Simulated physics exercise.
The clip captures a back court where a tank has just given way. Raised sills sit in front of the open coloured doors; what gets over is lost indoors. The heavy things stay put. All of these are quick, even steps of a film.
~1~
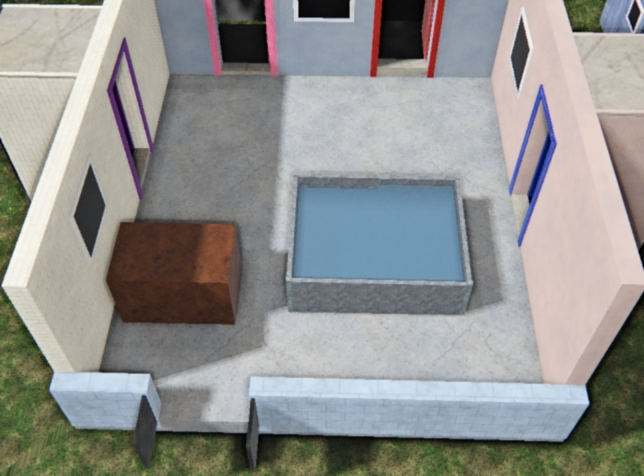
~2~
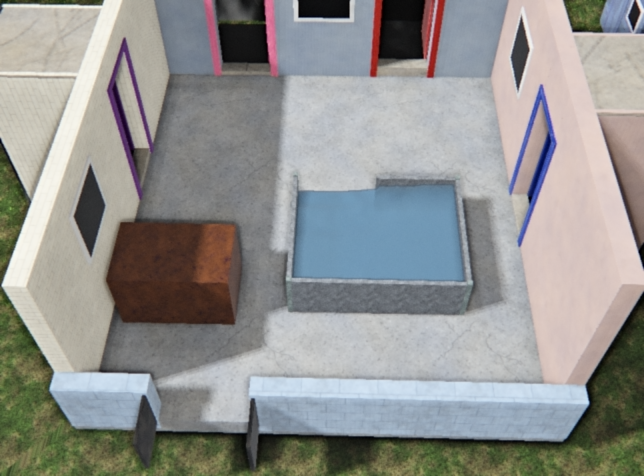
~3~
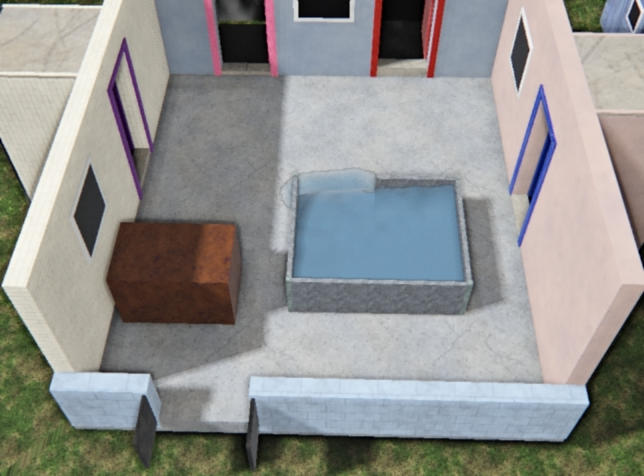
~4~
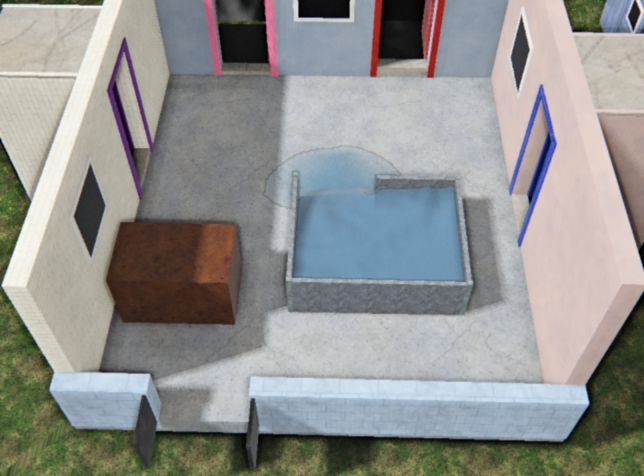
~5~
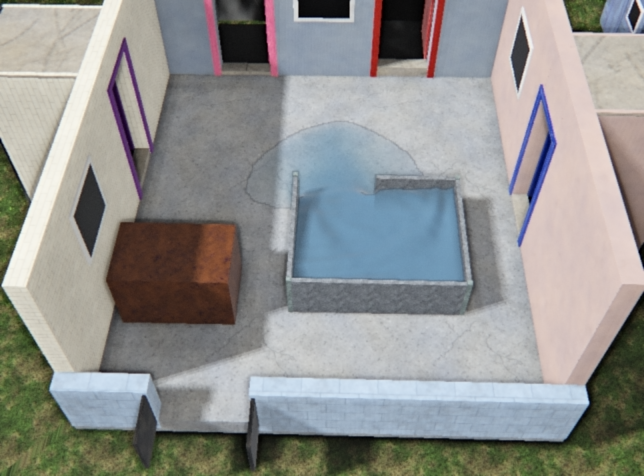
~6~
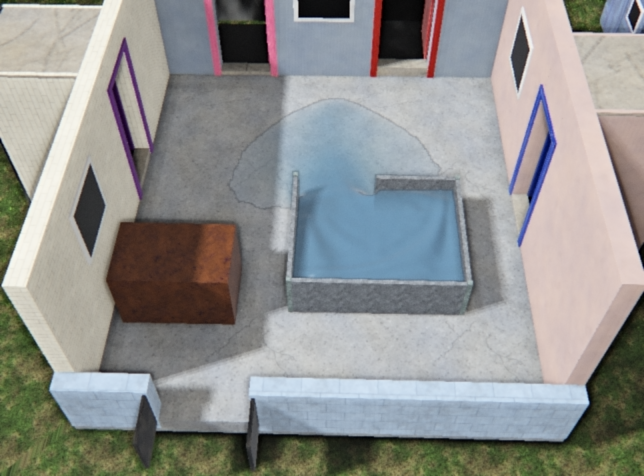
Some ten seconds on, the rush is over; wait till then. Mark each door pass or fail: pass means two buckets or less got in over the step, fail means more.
Pink door - fail, purple door - pass, blue door - pass, red door - pass.
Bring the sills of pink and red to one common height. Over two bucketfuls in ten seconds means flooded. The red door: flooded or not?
Well, the way I see it, the red door breaks past the limit.
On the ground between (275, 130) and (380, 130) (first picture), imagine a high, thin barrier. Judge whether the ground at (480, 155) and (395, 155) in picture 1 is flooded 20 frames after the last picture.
Taking the points in order, the first is inundated and the second is inundated.
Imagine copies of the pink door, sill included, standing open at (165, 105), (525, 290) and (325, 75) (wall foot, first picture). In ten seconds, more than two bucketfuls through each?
The first new doorway tops it, the second comes up short, the third tops it.
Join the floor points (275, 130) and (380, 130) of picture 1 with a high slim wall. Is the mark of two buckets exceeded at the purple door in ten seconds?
In short: The purple one takes more.
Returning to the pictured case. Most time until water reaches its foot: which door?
That would be the door marked blue.
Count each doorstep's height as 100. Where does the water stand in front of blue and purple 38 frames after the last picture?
Readings, in sequence: 80 percent and 70 percent.
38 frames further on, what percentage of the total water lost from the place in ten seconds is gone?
Roughly 65 percent.
A moment on, water covers 35 % of the floor; the pink door wet at the sill, nothing in, the purple door not reached, the blue door not reached, the red door wet at the sill, nothing in.
Next, water covers 40 % of the floor; the pink door over two buckets in, the purple door wet at the sill, nothing in, the blue door not reached, the red door wet at the sill, nothing in.
Then, water covers 45 % of the floor; the pink door far over two buckets in, the purple door wet at the sill, nothing in, the blue door not reached, the red door under two buckets in.
Later, water covers 80 % of the floor; the pink door far over two buckets in, the purple door wet at the sill, nothing in, the blue door wet at the sill, nothing in, the red door under two buckets in.
In the end, water covers 95 % of the floor; the pink door far over two buckets in, the purple door wet at the sill, nothing in, the blue door wet at the sill, nothing in, the red door under two buckets in.
